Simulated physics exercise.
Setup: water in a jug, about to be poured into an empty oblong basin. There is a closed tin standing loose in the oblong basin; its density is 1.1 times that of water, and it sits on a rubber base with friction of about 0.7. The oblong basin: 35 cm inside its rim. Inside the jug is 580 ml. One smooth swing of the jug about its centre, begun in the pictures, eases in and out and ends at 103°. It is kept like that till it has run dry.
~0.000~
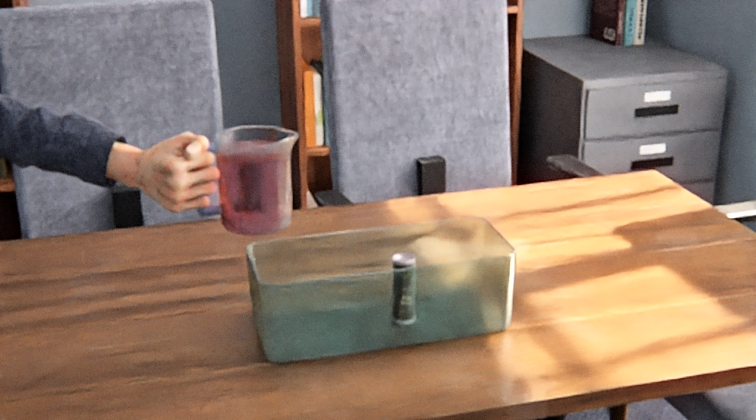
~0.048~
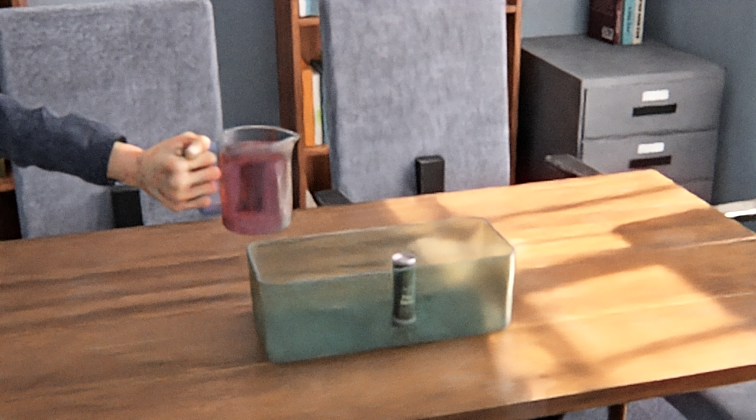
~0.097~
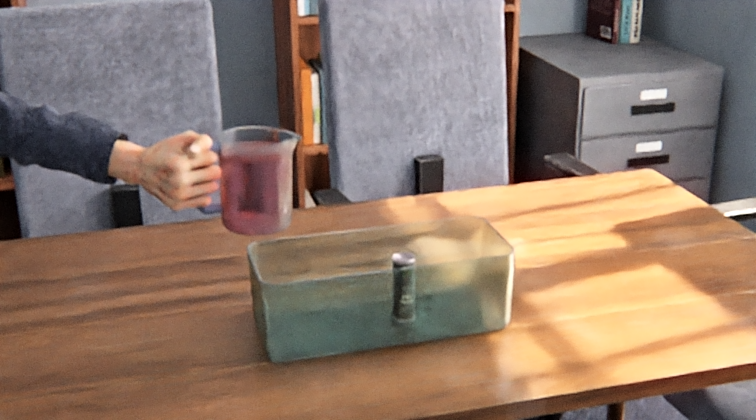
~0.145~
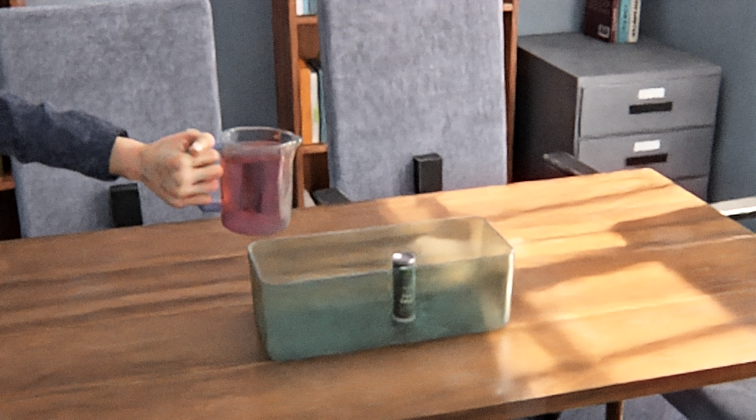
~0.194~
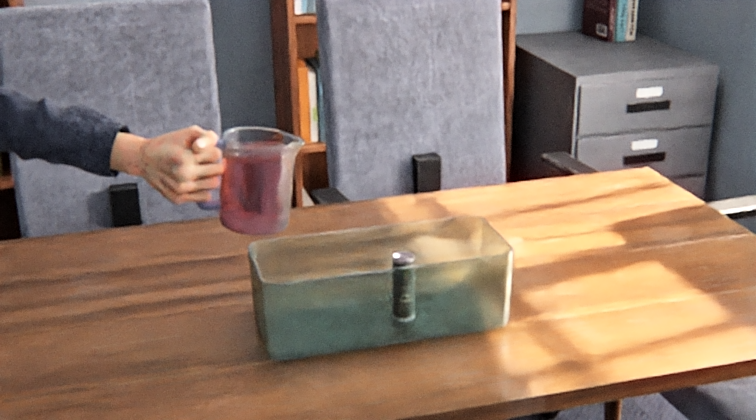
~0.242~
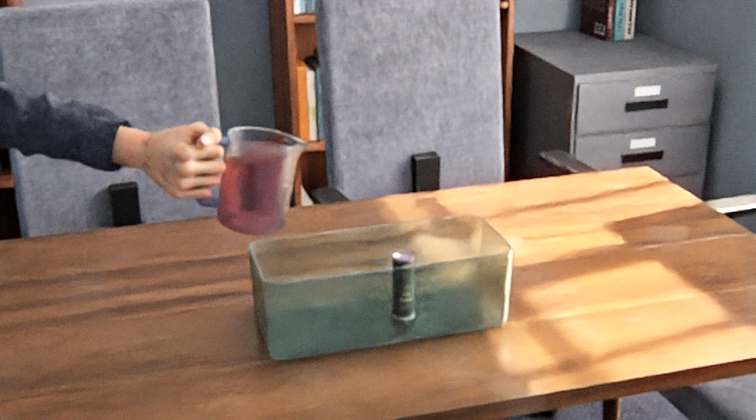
A hand holds a jug of reddish liquid above a basin and tilts it slightly right.
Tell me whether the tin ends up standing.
It does not tilt over.
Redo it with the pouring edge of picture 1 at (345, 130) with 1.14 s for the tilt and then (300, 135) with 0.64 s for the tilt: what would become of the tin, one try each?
Try 1: Tipped over; try 2: Still standing.
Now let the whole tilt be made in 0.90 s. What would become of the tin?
With that tilt, the tin stays on its base.
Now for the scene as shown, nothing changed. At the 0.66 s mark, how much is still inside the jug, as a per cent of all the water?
Near 84 in a hundred.
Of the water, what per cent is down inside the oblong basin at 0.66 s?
Around 4 percent.
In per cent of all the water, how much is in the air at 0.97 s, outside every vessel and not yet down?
Around 18 percent of the liquid.
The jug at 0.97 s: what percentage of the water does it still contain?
Close to 34 percent of the whole amount.
Then, 0.66 s in, the tilt is 64° and 84 per cent is still to pour; the tin stands where it began.
Then, 0.97 s in, the tilt is 97° and 35 per cent is still to pour; the tin stands where it began.
Then, 1.29 s in, the tilt is 103° and 4 per cent is still to pour; the tin stands where it began.
Then, 1.64 s in, the tilt is 103° and 0 per cent is still to pour; the tin stands where it began.
Finally, the tin stands where it began.
